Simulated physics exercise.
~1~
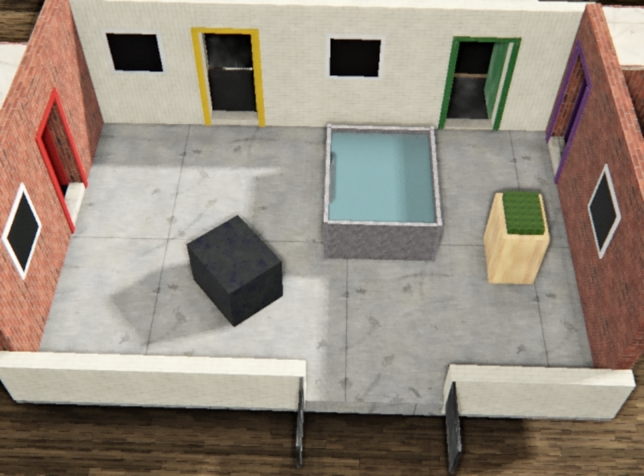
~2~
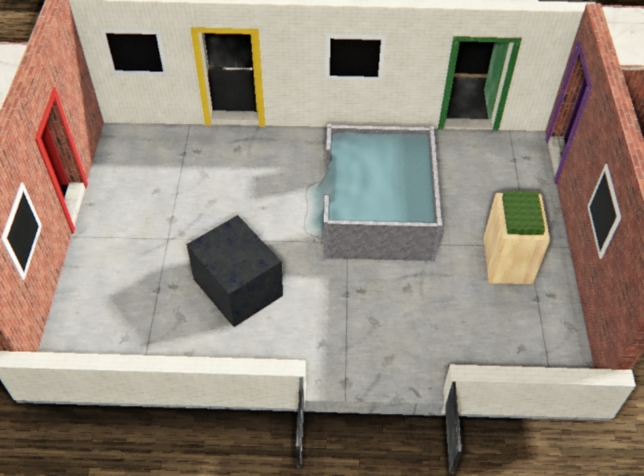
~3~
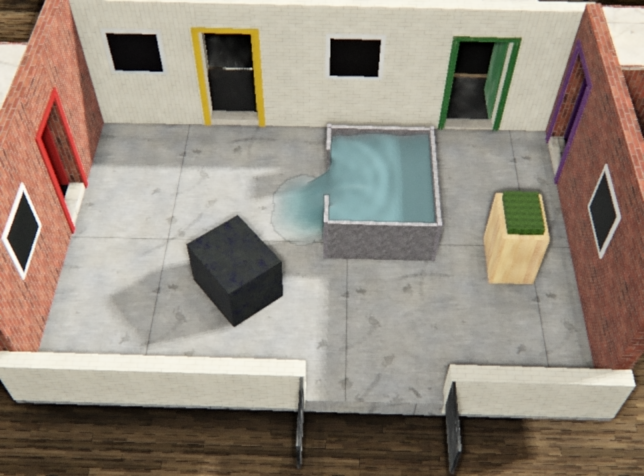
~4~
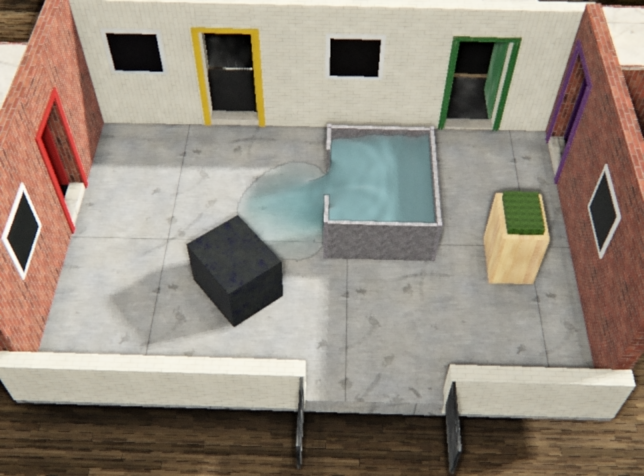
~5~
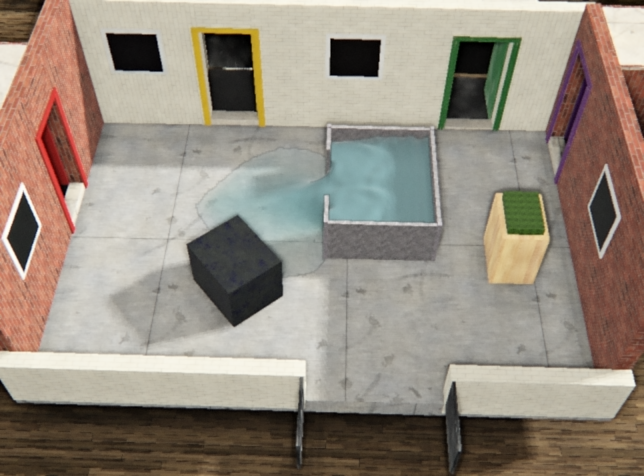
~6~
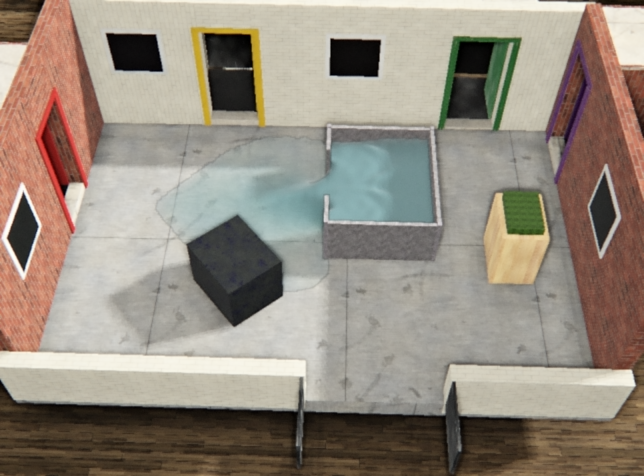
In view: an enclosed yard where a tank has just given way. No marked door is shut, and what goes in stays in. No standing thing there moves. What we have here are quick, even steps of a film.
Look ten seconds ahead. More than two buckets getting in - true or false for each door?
Yellow door: False; green door: False; purple door: False; red door: True.
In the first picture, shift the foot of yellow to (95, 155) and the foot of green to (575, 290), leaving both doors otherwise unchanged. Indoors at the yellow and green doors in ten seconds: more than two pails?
My reading: The yellow door exceeds the limit, the green door stays within the limit.
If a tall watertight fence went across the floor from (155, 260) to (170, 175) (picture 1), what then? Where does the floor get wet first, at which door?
I say the yellow-painted one.
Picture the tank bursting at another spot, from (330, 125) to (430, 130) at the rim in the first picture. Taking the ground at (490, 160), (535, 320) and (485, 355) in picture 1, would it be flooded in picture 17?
Submerged, unwetted, unwetted.
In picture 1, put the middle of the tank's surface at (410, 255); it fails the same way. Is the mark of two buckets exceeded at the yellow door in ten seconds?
As far as I can tell, yellow gets swamped.
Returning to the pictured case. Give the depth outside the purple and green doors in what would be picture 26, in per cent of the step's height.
Estimate, in order: 0 and 0 percent.
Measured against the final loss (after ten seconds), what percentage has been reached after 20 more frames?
About 55 per cent.
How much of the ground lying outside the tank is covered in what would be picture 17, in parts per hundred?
Roughly 45 percent, I'd say.
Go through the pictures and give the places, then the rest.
Still water in the water tank at (381, 176), in the first frame.
Water pours out at (329, 197) and has run to (316, 233), in the second frame.
Water pours out at (329, 198) and has run to (280, 230), in the third frame.
The front is at a hidden place, out from the gap at (329, 198), in the fourth frame.
Water pours out at (329, 198) and has run to (202, 209), in the fifth frame.
Water pours out at (329, 198) and has run to (163, 211), in the sixth frame.
A moment on, water covers 35 % of the floor; the yellow door wet at the sill, nothing in, the green door not reached, the purple door not reached, the red door under two buckets in.
Next, water covers 45 % of the floor; the yellow door under two buckets in, the green door not reached, the purple door not reached, the red door over two buckets in.
Then, water covers 50 % of the floor; the yellow door under two buckets in, the green door not reached, the purple door not reached, the red door far over two buckets in.
Later, water covers 65 % of the floor; the yellow door under two buckets in, the green door not reached, the purple door not reached, the red door far over two buckets in.
In the end, water covers 90 % of the floor; the yellow door under two buckets in, the green door wet at the sill, nothing in, the purple door not reached, the red door far over two buckets in.
